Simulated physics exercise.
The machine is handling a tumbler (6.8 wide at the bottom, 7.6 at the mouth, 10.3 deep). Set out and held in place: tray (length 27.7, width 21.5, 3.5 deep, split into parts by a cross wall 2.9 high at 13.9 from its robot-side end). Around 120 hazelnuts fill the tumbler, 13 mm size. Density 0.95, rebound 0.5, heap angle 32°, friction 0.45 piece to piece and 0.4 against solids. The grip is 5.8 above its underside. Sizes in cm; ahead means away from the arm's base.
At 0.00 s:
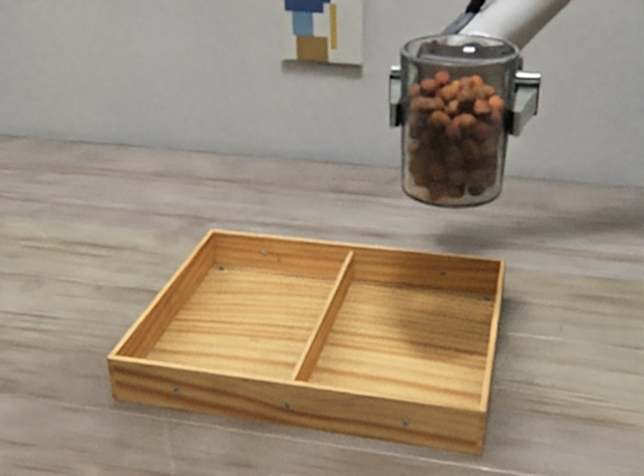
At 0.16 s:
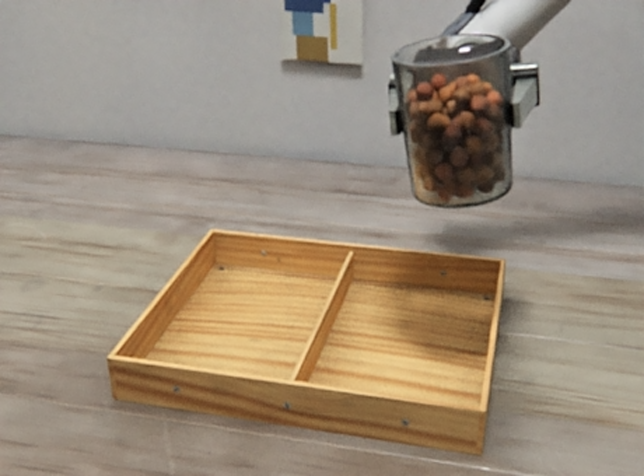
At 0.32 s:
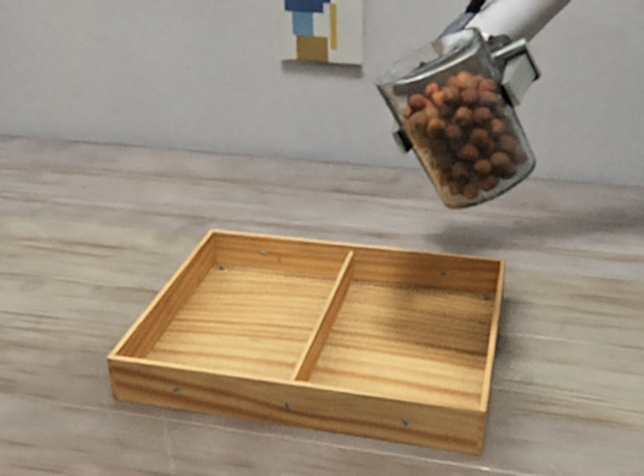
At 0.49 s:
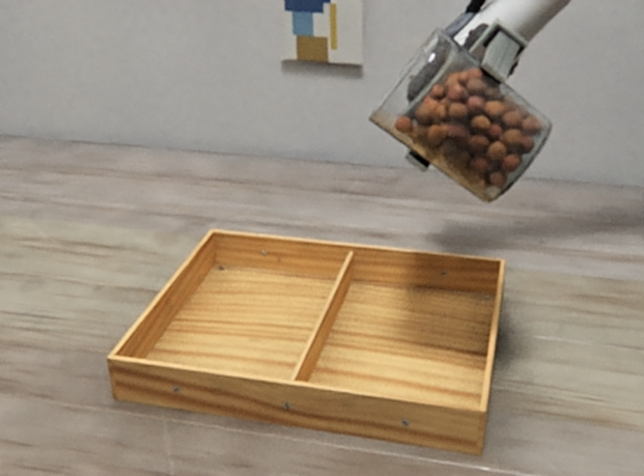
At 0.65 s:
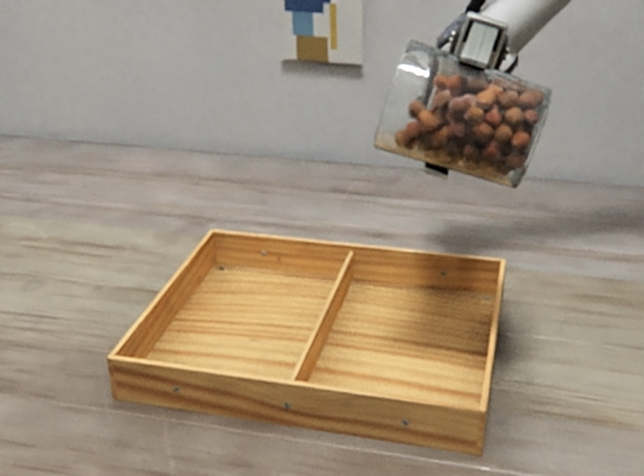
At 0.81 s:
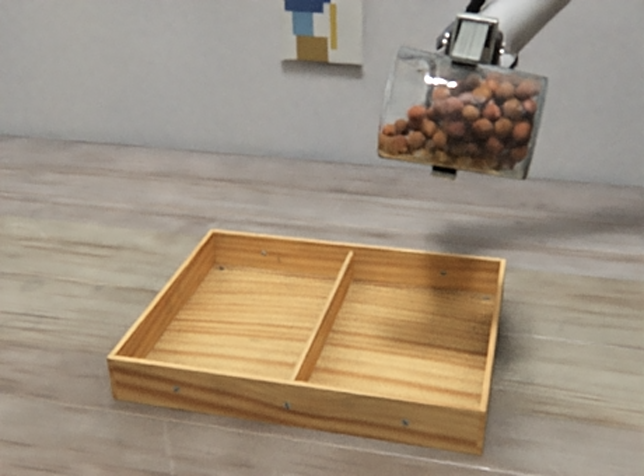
To begin with, a robot gripper holds a clear tumbler of hazelnuts upright above a divided wooden tray on a table. The gripper then tilts the tumbler steadily until it lies nearly on its side, mouth to the left, the nuts shifting inside while the tray stays still and empty.
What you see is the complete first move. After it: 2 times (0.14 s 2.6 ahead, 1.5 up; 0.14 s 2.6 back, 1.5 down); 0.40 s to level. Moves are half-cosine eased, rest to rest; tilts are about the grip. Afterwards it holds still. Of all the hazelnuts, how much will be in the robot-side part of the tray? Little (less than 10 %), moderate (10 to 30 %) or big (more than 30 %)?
A moderate share, 10 to 30 %, ends in the robot-side part of the tray.
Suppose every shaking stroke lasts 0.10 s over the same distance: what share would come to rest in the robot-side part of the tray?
In that case some 15 per cent.
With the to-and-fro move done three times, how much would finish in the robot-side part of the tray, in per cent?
It would be near 25 per cent.
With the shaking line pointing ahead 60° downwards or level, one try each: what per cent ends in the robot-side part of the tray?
Some 5 and 20 per cent.
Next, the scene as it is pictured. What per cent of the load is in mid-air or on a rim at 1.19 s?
About 2 per cent.
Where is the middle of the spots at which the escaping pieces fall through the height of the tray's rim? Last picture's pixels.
Around (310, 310).
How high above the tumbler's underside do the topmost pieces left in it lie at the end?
About 6.0 cm.
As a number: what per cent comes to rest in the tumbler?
About 60 per cent.
After 1.19 s, tilted 83° forward, highest piece 23 above the table; 102 in the tumbler, 8 in the robot-side part, 8 in the far-side part, 3 in flight or on a rim.
After 1.58 s, tilted 39° forward, highest piece 24 above the table; 76 in the tumbler, 22 in the far-side part, 21 in the robot-side part, 2 in flight or on a rim.
After 1.97 s, level, highest piece 21 above the table; 75 in the tumbler, 24 in the far-side part, 21 in the robot-side part, 1 in flight or on a rim.
After 3.02 s, level, highest piece 21 above the table; 75 in the tumbler, 24 in the far-side part, 22 in the robot-side part.
At rest, 75 in the tumbler, 24 in the far-side part, 22 in the robot-side part. That is 18 % in the robot-side part of the tray.
